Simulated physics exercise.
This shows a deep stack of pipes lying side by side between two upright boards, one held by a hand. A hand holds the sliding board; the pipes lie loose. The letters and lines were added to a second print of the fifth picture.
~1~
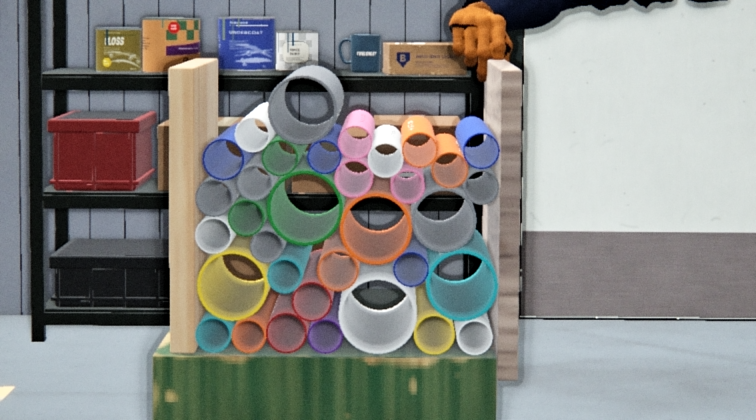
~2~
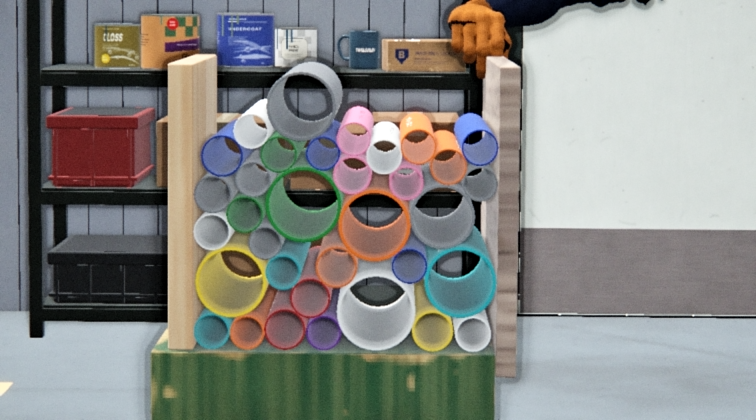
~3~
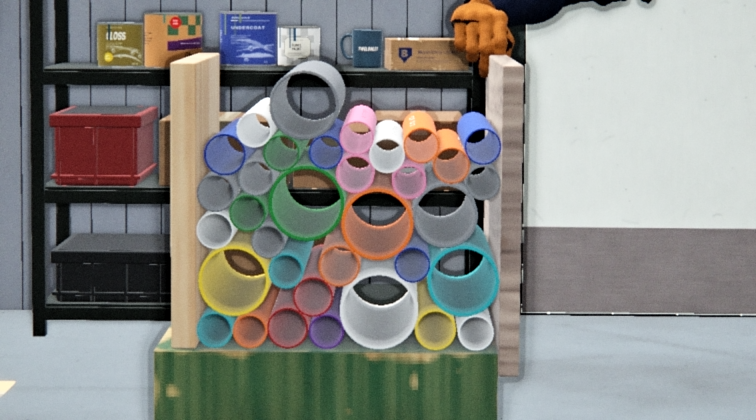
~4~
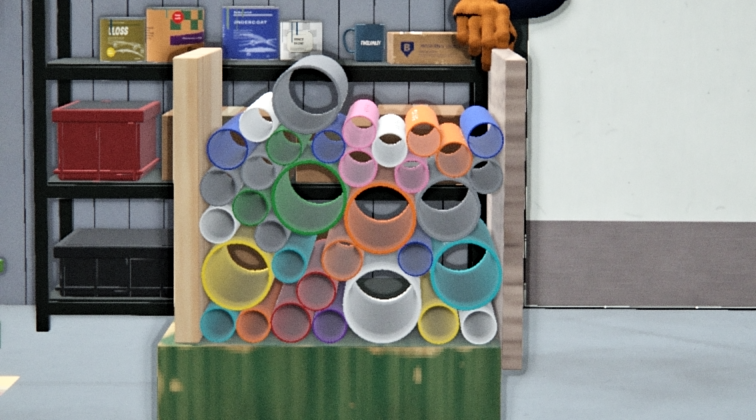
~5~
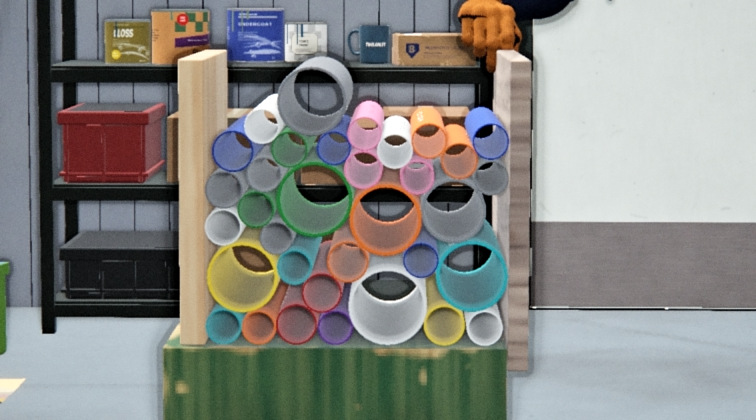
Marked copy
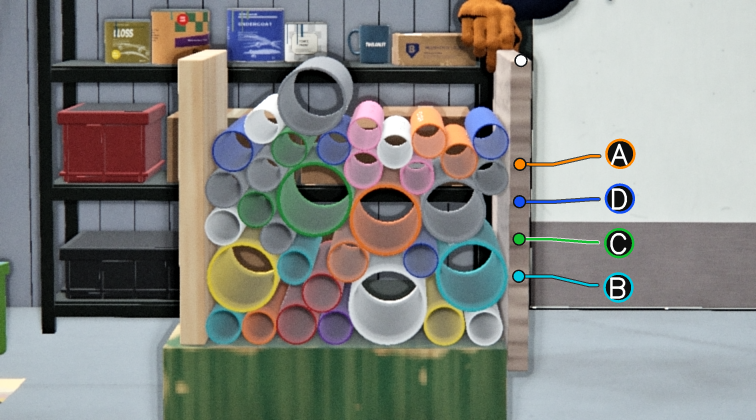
In a storage room with shelving behind, a brown-gloved hand rests on the right upright board beside a stack of loose, multicoloured pipes, which keep their arrangement while the whole view shifts slightly and a green object appears at left.
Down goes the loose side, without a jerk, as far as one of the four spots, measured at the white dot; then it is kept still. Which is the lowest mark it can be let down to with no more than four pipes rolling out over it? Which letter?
The lowest mark that will do is B.
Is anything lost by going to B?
Yes, at B.
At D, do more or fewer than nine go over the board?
At D, fewer than nine.
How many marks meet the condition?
Four of the four.
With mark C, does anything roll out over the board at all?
At C: Yes.
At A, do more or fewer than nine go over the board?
It loses fewer than nine.
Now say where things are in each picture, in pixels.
In the first picture, side board (500, 207); a turquoise pipe (213, 334); a yellow pipe (434, 334).
In the second picture, a yellow pipe (433, 330); a turquoise pipe (283, 272).
In the third picture, a green pipe (306, 204); a grey pipe (216, 193).
In the fourth picture, a blue pipe (228, 149); a pink pipe (360, 132).
In the fifth picture, side board (510, 198); a turquoise pipe (223, 326); a yellow pipe (444, 325).
On the marked copy, A at (520, 165); B at (519, 276); C at (519, 239); D at (520, 202); the white dot at (521, 61).
With B. Early on, top of the board (509, 152).
Further on, top of the board (508, 254).
At the end, top of the board (508, 275), three out over the board.
As for the rest, A none out over the board; C one out over the board; D one out over the board.
